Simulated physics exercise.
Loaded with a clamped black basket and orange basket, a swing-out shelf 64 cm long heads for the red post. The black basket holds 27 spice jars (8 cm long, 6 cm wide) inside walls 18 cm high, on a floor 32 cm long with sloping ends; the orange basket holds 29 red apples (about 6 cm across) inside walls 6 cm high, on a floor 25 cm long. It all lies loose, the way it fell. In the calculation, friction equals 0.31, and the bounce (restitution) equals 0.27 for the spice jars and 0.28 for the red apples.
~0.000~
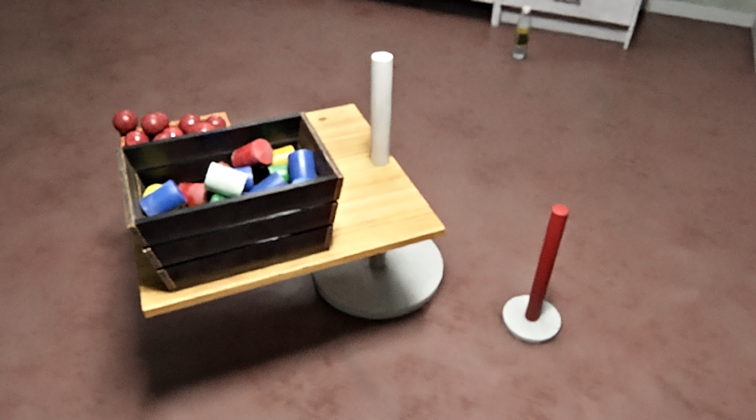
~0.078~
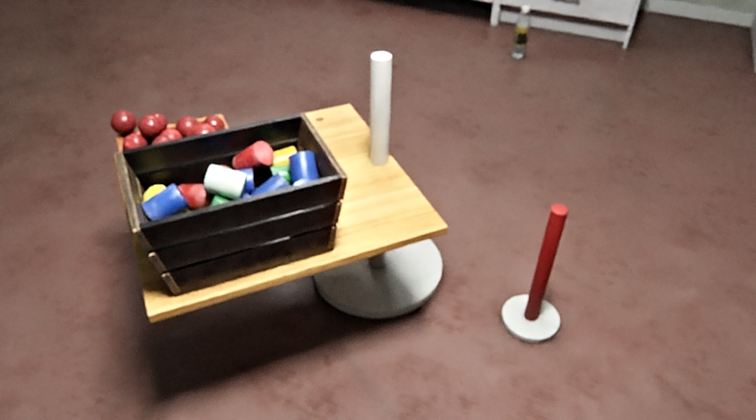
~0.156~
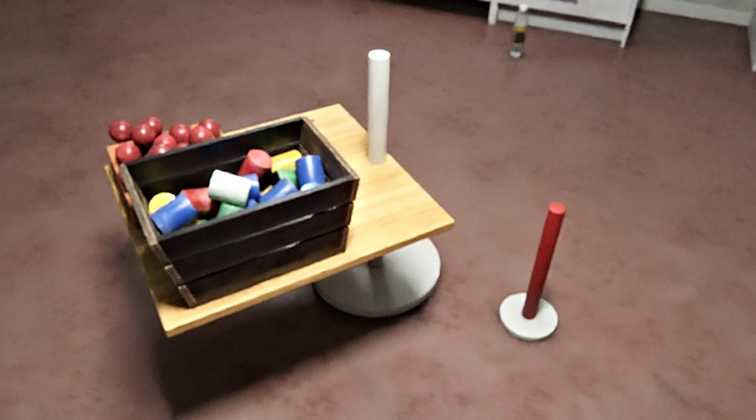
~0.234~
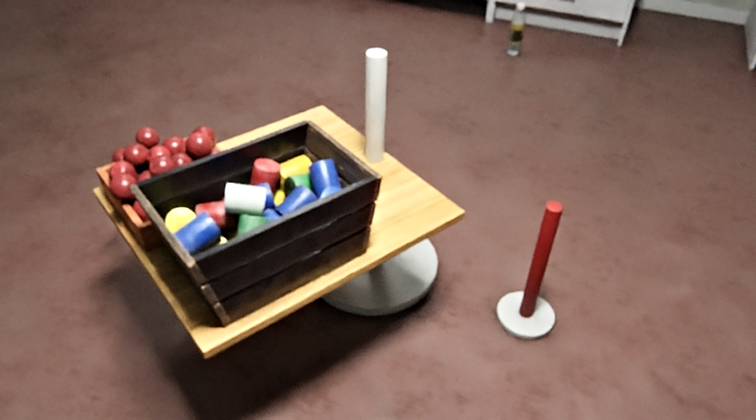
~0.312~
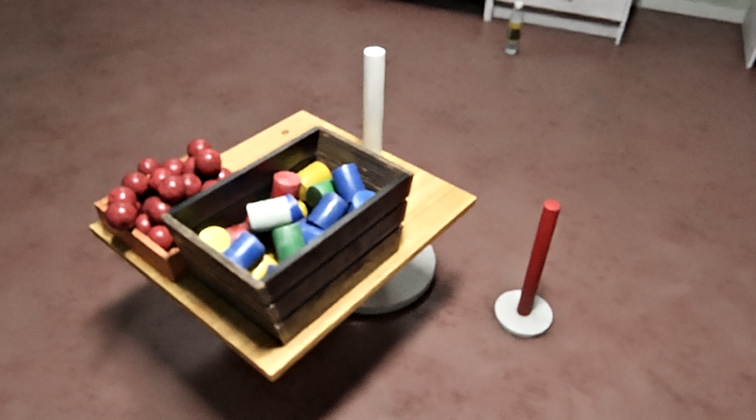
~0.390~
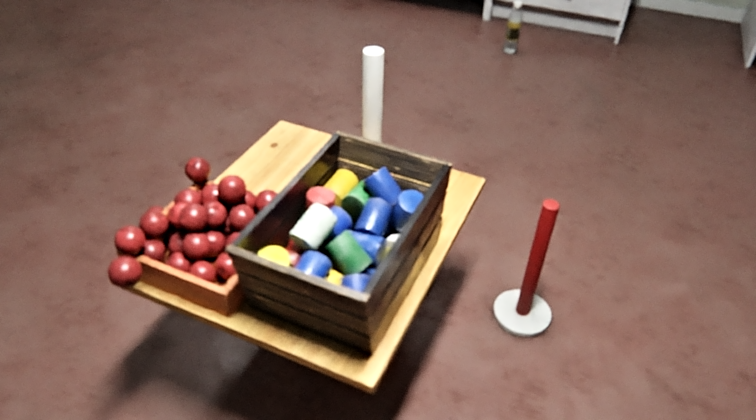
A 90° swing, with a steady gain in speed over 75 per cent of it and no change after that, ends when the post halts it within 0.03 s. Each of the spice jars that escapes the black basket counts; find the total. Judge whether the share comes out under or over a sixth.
Under a sixth.
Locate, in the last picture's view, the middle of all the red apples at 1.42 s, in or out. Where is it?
Their middle is around (414, 308).
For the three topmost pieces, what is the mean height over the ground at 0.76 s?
Their middles average near 60 cm high.
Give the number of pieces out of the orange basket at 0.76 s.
For the orange basket, some 12.
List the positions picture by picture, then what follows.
In the first frame (we follow the rim corner now nearest the camera, unless another is named; the camera pans a little), black basket at (134, 222); orange basket (by its farthest rim corner) at (220, 114); swung 0°; nothing out yet.
The second frame shows black basket at (139, 227); orange basket at (217, 116); swung 2°; 1 out, the lowest apple at (124, 122).
The third frame shows black basket at (156, 240); orange basket at (209, 122); swung 7°; 1 out, the lowest apple at (122, 132).
The fourth frame shows black basket at (193, 259); orange basket at (199, 134); swung 15°; 2 out.
The fifth frame shows black basket at (261, 281); orange basket at (193, 154); swung 27°; 2 out.
The sixth frame shows black basket at (365, 294); orange basket at (199, 181); swung 42°; 3 out.
After 0.56 s, it reaches the stop.
After 0.64 s, 0 of 27 out of the black basket and 9 of 29 out of the orange basket.
After 0.76 s, 0 of 27 out of the black basket and 13 of 29 out of the orange basket.
After 0.98 s, 0 of 27 out of the black basket and 14 of 29 out of the orange basket.
Final count (at 1.42 s), 0 of 27 out of the black basket and 14 of 29 out of the orange basket. Asked share, 0 of 27, 0 per cent.
